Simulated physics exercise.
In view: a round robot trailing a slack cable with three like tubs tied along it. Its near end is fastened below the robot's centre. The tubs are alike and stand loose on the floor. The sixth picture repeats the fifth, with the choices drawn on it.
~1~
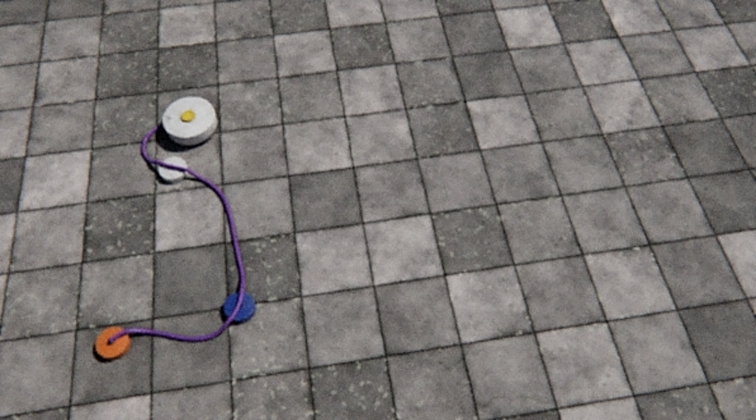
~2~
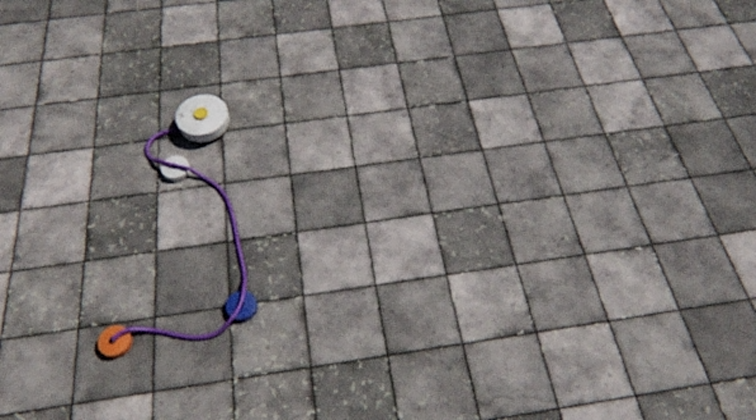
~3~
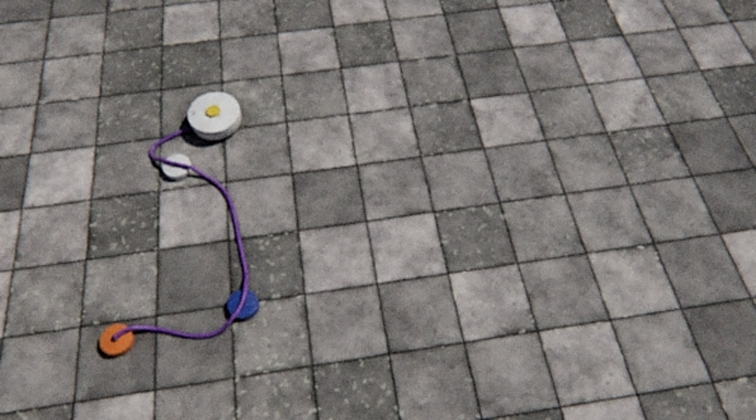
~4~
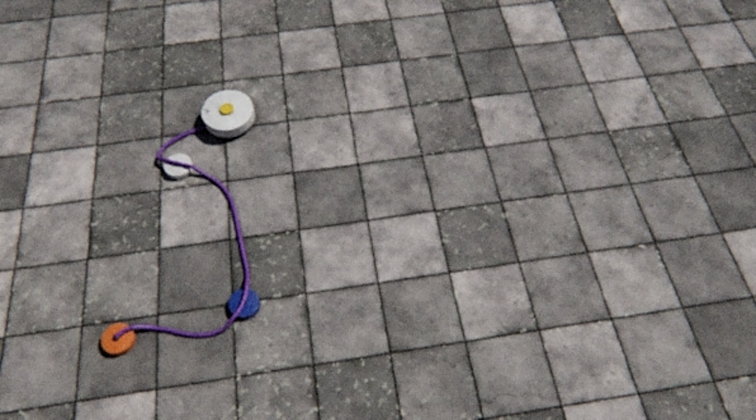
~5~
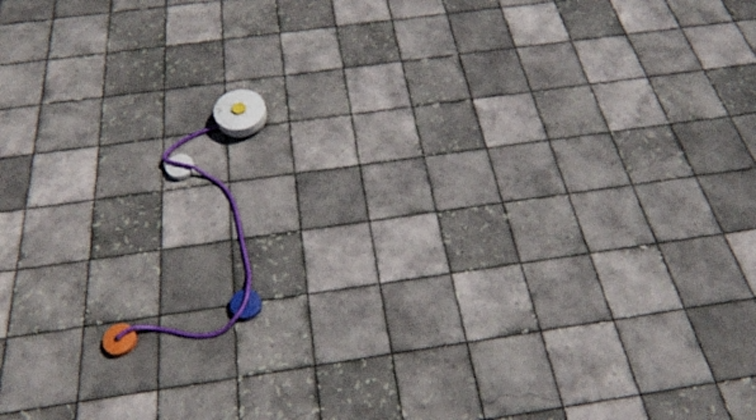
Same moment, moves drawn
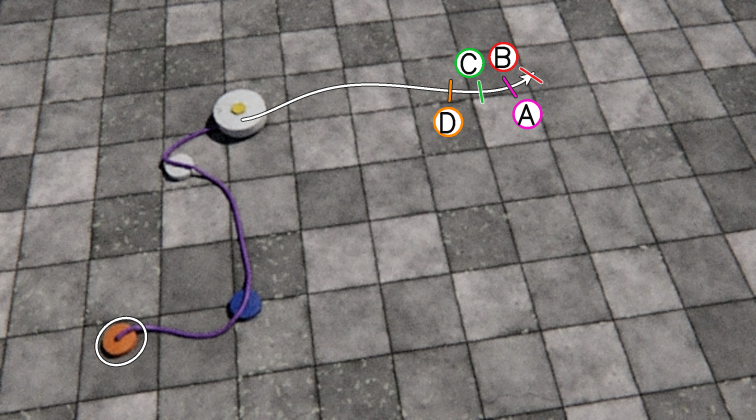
A round white robot with a yellow button on top slides slowly and steadily to the right across grey paving tiles, seen from above at an angle by a nearly still camera. Behind it trails a slack purple cord linking three small tubs, white near the robot, blue lower down and orange at lower left. The cord's upper loop opens out while the tubs barely shift.
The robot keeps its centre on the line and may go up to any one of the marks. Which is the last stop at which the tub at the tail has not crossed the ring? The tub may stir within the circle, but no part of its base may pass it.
It should halt at D.
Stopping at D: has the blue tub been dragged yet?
By then, yes.
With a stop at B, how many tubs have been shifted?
Three.
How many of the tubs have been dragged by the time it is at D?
Two.
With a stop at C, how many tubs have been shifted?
By then, three.
On the marked copy, A at (510, 87); B at (531, 75); C at (481, 92); D at (450, 91); the ring at (121, 341); the route from (243, 120) via (390, 85) to (534, 73).
With D. Early on, robot (312, 87); orange tub (120, 340); blue tub (246, 304); white tub (220, 143).
Further on, robot (386, 79); orange tub (120, 340); blue tub (246, 300); white tub (301, 137).
At the end, robot (451, 85); orange tub (121, 339); blue tub (252, 275); white tub (362, 137); the ringed tub at the far end is still in its ring.
As for the rest, A drags the last tub to (166, 312); B drags the last tub to (196, 292); C drags the last tub to (138, 330).
